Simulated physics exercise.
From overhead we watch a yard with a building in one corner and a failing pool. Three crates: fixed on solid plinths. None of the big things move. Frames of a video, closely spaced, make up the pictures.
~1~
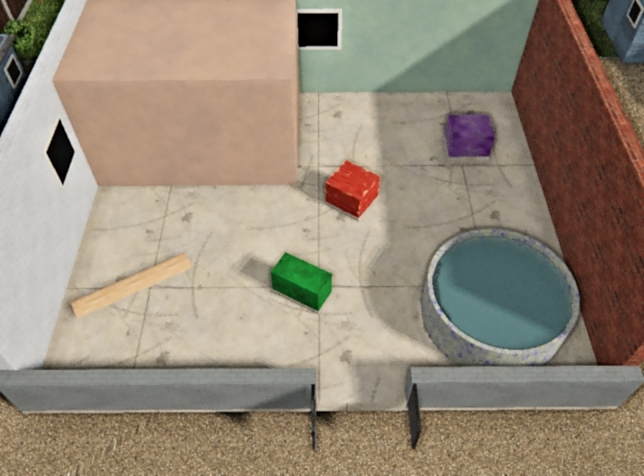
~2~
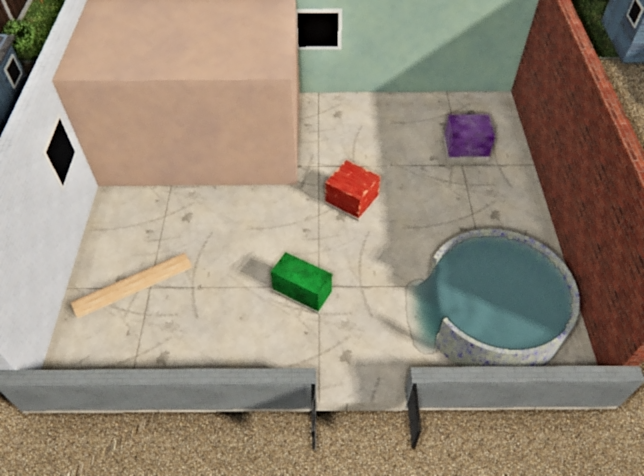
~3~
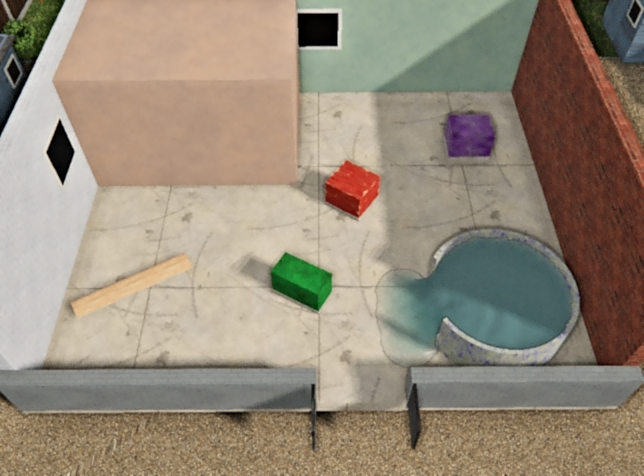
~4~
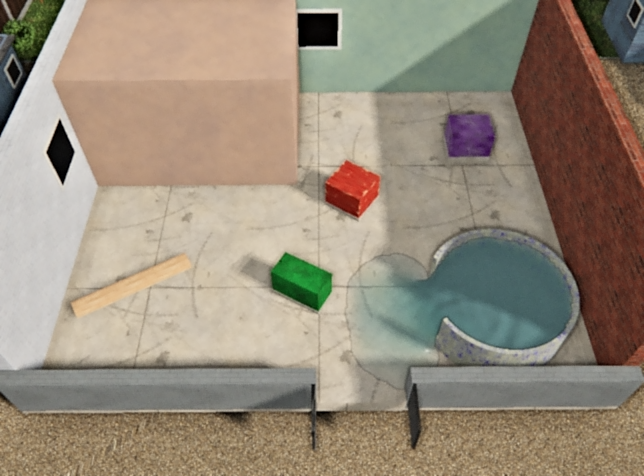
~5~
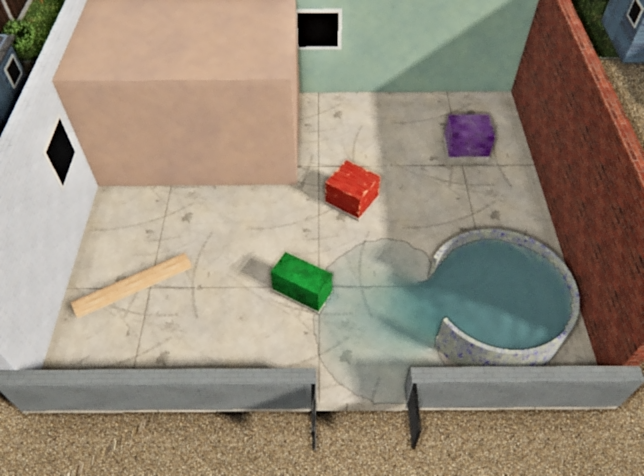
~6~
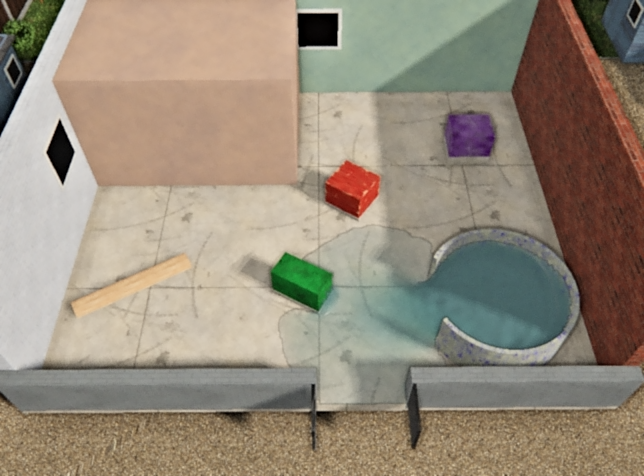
In a walled yard with red, green and purple crates, the round pool's left side opened, and water poured out and spread left across the paving, reaching the green crate.
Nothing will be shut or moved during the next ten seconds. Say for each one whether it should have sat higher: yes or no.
Purple crate - no; red crate - yes; green crate - yes.
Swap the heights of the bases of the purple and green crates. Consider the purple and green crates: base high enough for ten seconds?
Purple crate stays out of it; green crate gets flooded.
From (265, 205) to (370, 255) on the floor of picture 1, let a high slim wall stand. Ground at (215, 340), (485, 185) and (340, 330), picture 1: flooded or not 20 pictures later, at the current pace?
First inundated, then unwetted, then inundated.
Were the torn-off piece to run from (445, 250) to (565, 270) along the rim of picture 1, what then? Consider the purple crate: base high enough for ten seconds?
The purple crate is reached.
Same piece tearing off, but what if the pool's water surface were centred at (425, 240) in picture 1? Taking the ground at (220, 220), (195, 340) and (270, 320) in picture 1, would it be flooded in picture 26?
Results in order - swamped, swamped, left untouched.
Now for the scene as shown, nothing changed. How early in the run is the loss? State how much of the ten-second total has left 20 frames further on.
Near 55 in a hundred.
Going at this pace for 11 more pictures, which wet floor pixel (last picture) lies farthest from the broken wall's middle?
Estimated pixel: (36, 390).
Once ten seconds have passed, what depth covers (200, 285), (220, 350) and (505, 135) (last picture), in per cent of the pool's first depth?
Respectively 10, 8 and 0 per cent.
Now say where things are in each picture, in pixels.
Still water in the round pool at (501, 290), in the first picture.
The front is at (426, 350), out from the gap at (428, 307), in the second picture.
Water pours out at (427, 307) and has run to (394, 356), in the third picture.
Water pours out at (427, 308) and has run to (365, 363), in the fourth picture.
The front is at a hidden place, out from the gap at (427, 309), in the fifth picture.
The front is at (285, 331), out from the gap at (427, 308), in the sixth picture.
A moment on, water covers 30 % of the floor; the purple crate not reached, the red crate water round its plinth, the green crate water round its plinth.
Next, water covers 40 % of the floor; the purple crate not reached, the red crate water round its plinth, the green crate water round its plinth.
Then, water covers 50 % of the floor; the purple crate not reached, the red crate water round its plinth, the green crate water round its plinth.
Later, water covers 55 % of the floor; the purple crate not reached, the red crate water round its plinth, the green crate water round its plinth.
In the end, water covers 75 % of the floor; the purple crate stayed above the water, the red crate was topped, the green crate was topped.
